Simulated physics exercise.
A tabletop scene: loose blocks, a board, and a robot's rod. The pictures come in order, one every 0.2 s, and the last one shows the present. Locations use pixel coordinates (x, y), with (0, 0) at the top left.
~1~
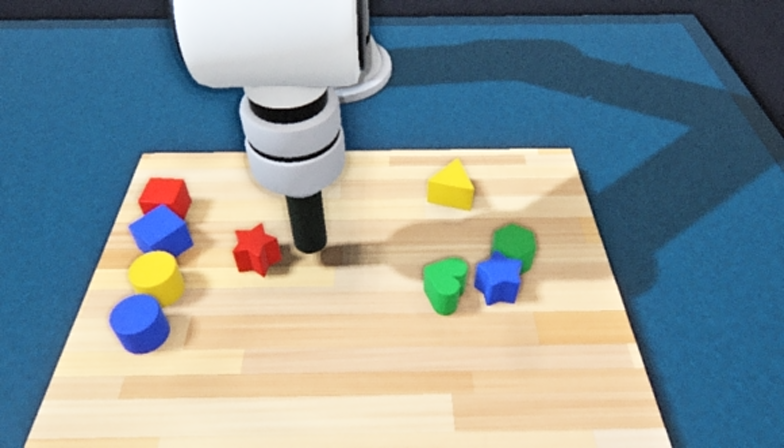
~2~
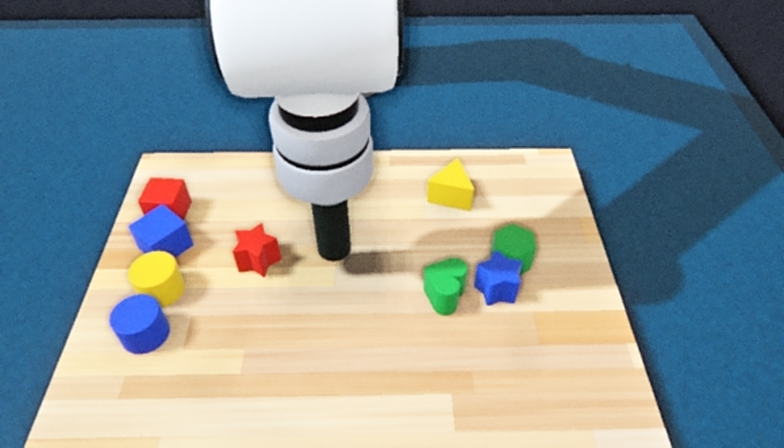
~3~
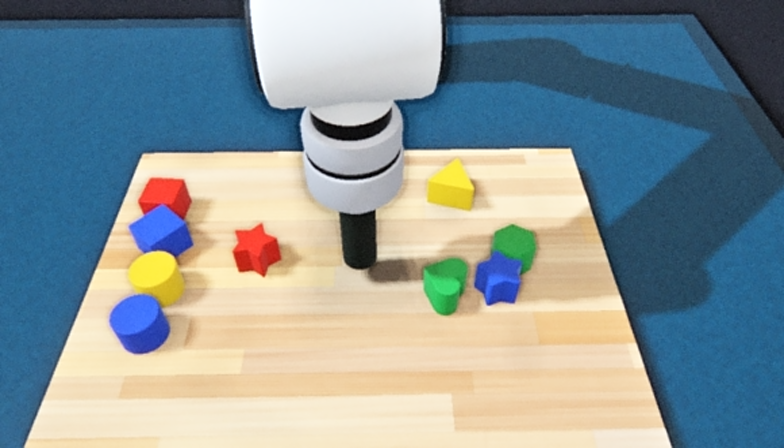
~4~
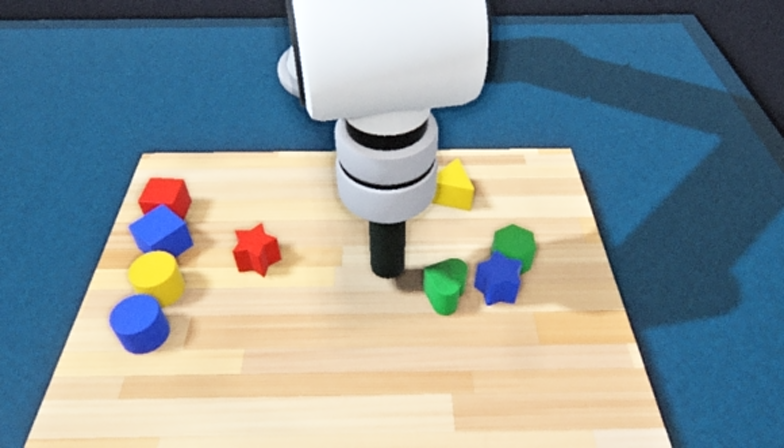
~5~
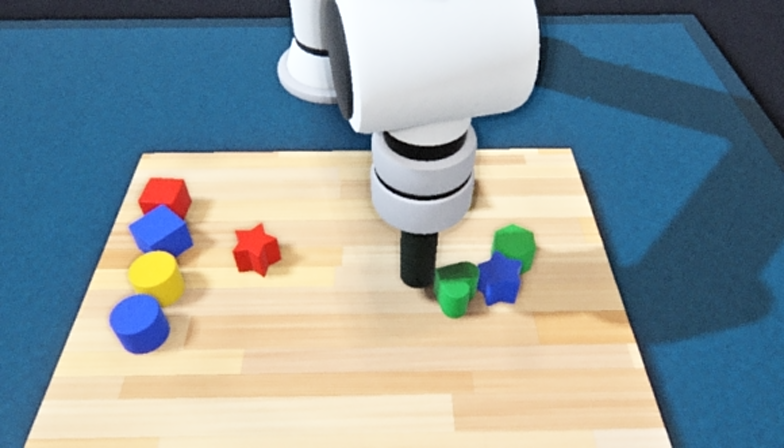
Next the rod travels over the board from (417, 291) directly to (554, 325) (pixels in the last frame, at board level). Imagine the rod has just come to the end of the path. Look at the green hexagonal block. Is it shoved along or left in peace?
At the end, its place is the same.
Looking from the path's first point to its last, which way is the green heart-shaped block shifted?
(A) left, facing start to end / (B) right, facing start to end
Answer: B.
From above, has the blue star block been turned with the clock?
No, it doesn't check out.
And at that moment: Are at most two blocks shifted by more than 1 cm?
Short answer: Yes.
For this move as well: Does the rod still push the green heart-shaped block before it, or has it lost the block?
The green heart-shaped block won't leave the front of the rod.
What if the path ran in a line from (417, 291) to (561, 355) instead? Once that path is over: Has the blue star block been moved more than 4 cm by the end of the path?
No - that is not the case.
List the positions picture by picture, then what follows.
Rod tip (311, 242); block tops, green heart-shaped block (447, 274); blue star block (501, 268); green hexagonal block (515, 239), in the first frame.
Rod (335, 249); blocks unchanged, in the second frame.
Rod (360, 257); blocks unchanged, in the third frame.
Rod (388, 266); blocks unchanged, in the fourth frame.
Rod (417, 275); green heart-shaped block (458, 277); blue star block (501, 268); green hexagonal block (515, 239), in the fifth frame.
On the path given first. One third of the way, rod (463, 287); green heart-shaped block (500, 293), turned 25° clockwise; blue star block (532, 270), turned 35° anticlockwise.
Two thirds of the way, rod (511, 298); green heart-shaped block (546, 312), turned 60° clockwise; blue star block (532, 269), turned 35° anticlockwise.
At the end, rod (559, 310); green heart-shaped block (591, 330), turned 80° clockwise; blue star block (539, 270), turned 60° anticlockwise; green hexagonal block in place.
